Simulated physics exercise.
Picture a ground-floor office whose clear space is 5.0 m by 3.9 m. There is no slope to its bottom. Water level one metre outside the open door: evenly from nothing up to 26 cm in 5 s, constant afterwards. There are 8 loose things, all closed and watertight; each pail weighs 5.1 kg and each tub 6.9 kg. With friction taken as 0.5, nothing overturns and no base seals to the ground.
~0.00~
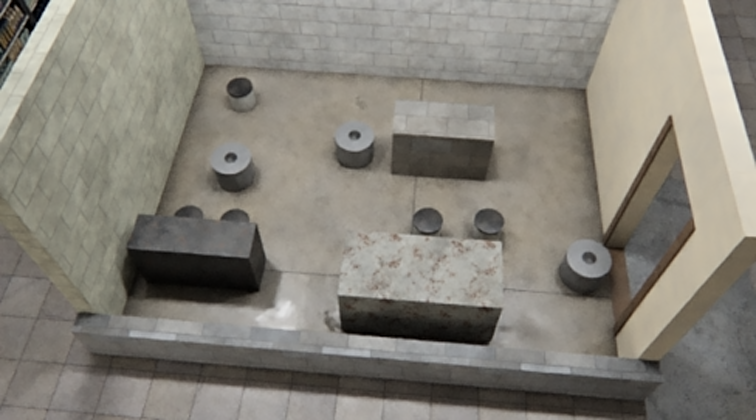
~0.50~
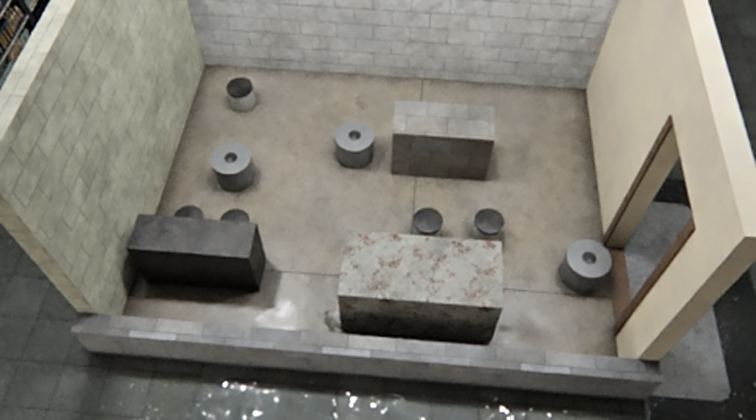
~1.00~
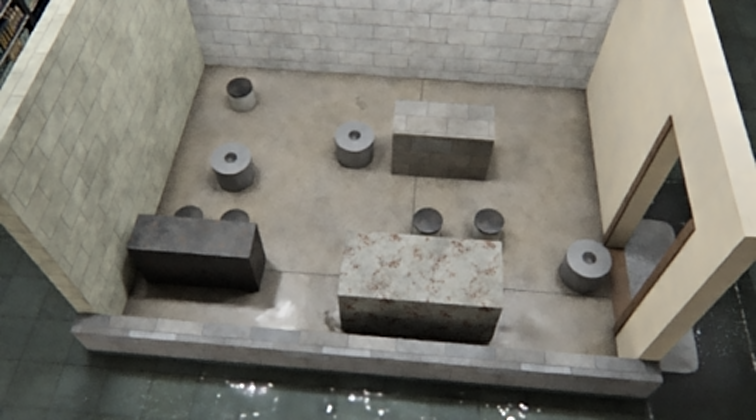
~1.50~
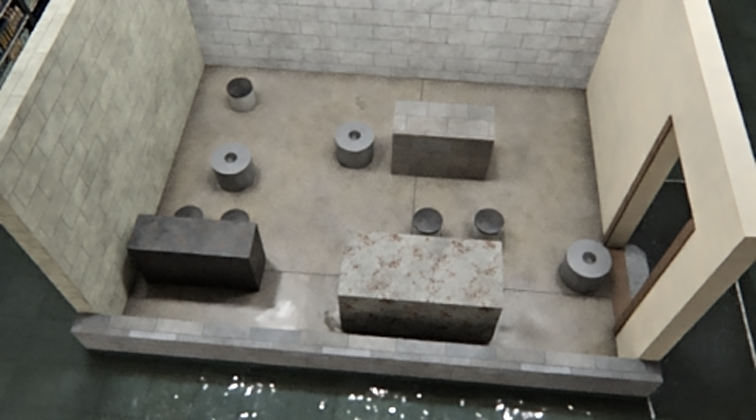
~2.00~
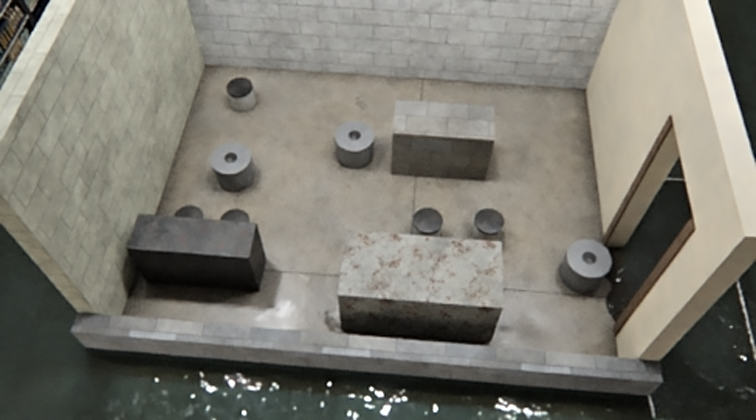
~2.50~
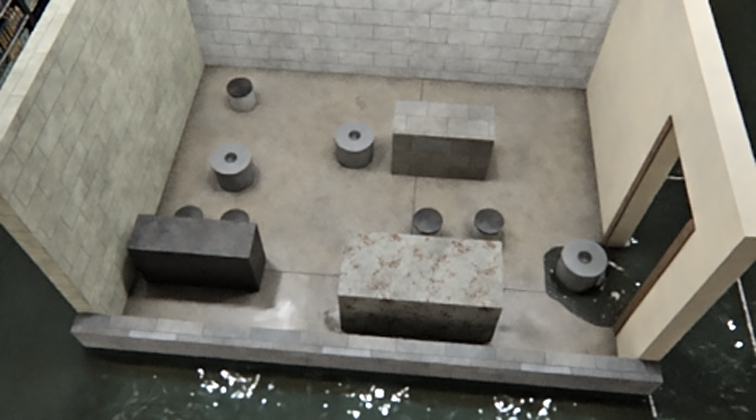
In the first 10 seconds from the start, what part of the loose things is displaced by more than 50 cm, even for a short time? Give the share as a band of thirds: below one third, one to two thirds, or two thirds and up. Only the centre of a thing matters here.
The fraction shifted will be in the middle third.
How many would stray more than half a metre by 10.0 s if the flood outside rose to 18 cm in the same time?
Then it comes to 3.
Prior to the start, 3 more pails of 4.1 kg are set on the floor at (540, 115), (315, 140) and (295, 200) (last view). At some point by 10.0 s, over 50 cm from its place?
Sequence: Below the line / below the line / above the line.
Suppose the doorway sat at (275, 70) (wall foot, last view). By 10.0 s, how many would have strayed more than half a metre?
In that case the number is 7.
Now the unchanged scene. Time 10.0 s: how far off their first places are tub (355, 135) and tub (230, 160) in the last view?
They sit 30 cm and 80 cm away, in the order given.
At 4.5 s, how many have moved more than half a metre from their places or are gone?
The number comes to 1.
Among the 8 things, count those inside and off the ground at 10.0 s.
Answer: 7.
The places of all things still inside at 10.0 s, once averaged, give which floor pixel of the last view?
Centred roughly on (241, 183).
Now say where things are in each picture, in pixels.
The first frame shows a tub at (589, 258) rests on the ground; a pail at (489, 221), on the bottom; 0.0 m2 under water; 0 of 8 have shifted.
The second frame shows a tub at (589, 258) rests on the ground; a pail at (489, 221) rests on the ground; water covers 0.0 m2; 0 of 8 have shifted.
The third frame shows a tub at (589, 258) rests on the ground; a pail at (489, 221) rests on the ground; 0.0 m2 under water; 0 of 8 have shifted.
The fourth frame shows a tub at (589, 258), on the bottom; a pail at (489, 221), on the bottom; 0.0 m2 under water; 0 of 8 have shifted.
The fifth frame shows a tub at (589, 258) rests on the ground; a pail at (489, 221) rests on the ground; water covers 0.0 m2; 0 of 8 have shifted.
The sixth frame shows a tub at (585, 257), on the bottom, 4 cm from its start; a pail at (489, 221), on the bottom; 0.2 m2 under water; 0 of 8 have shifted.
After 3.5 s 1 of 8 are over 50 cm from their spots; 0 afloat.
After 4.5 s 1 of 8 are over 50 cm from their spots; 0 afloat.
After 7.0 s 3 of 8 are over 50 cm from their spots; 0 afloat.
After 10.0 s 4 of 8 are over 50 cm from their spots, and 5 have been at some point; 7 afloat.
